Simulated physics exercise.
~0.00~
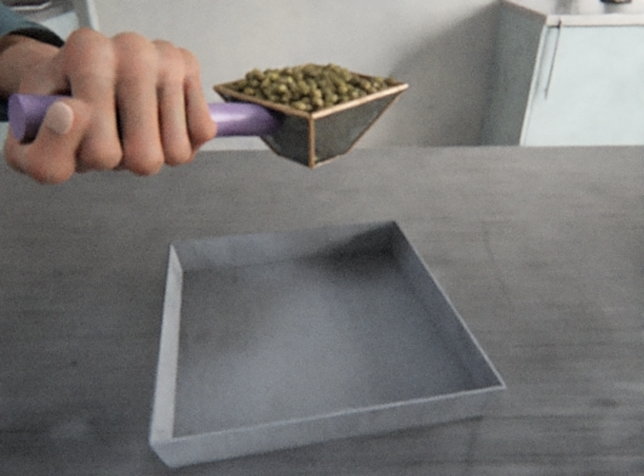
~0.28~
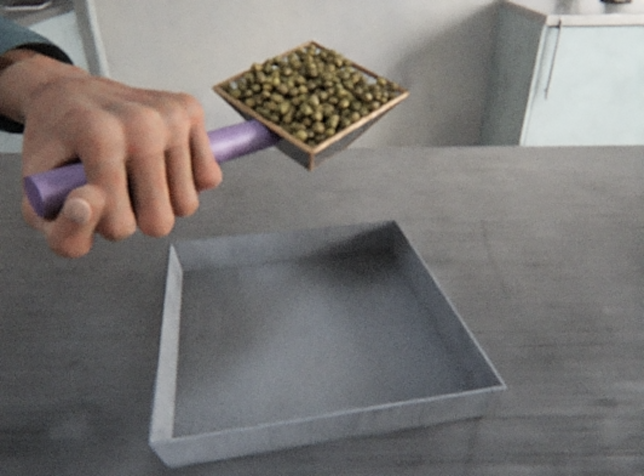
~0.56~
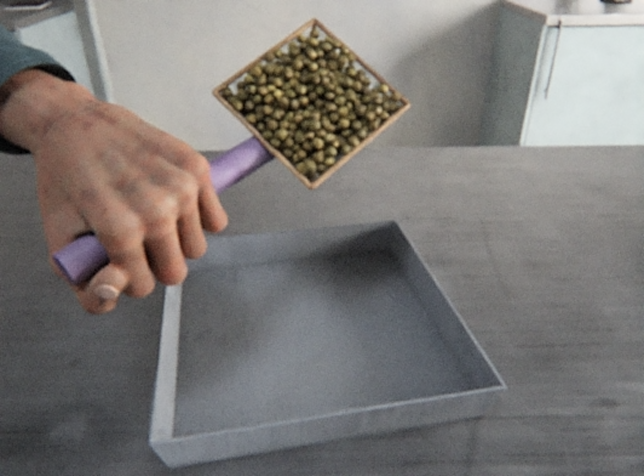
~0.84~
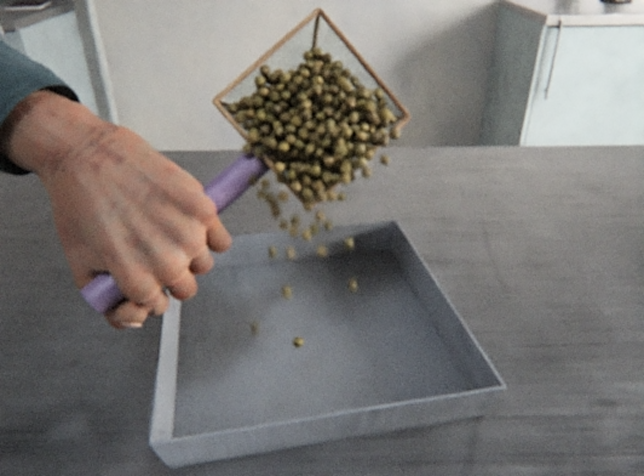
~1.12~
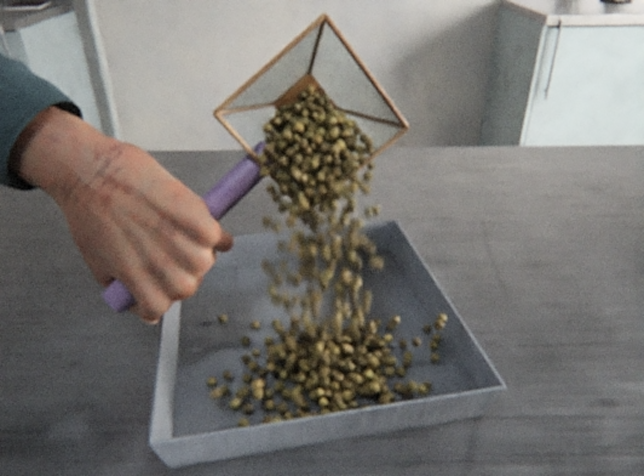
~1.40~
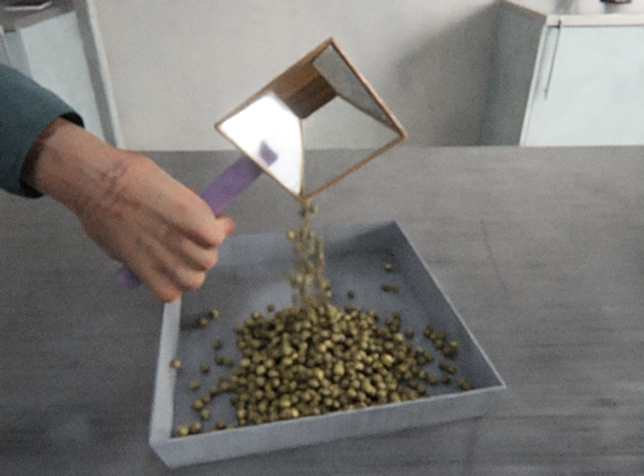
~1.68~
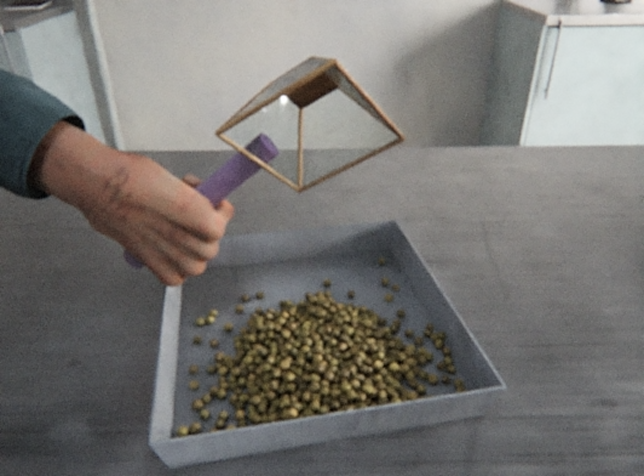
A hand tips a purple-handled scoop until all its green lentils pile in the gray tray.
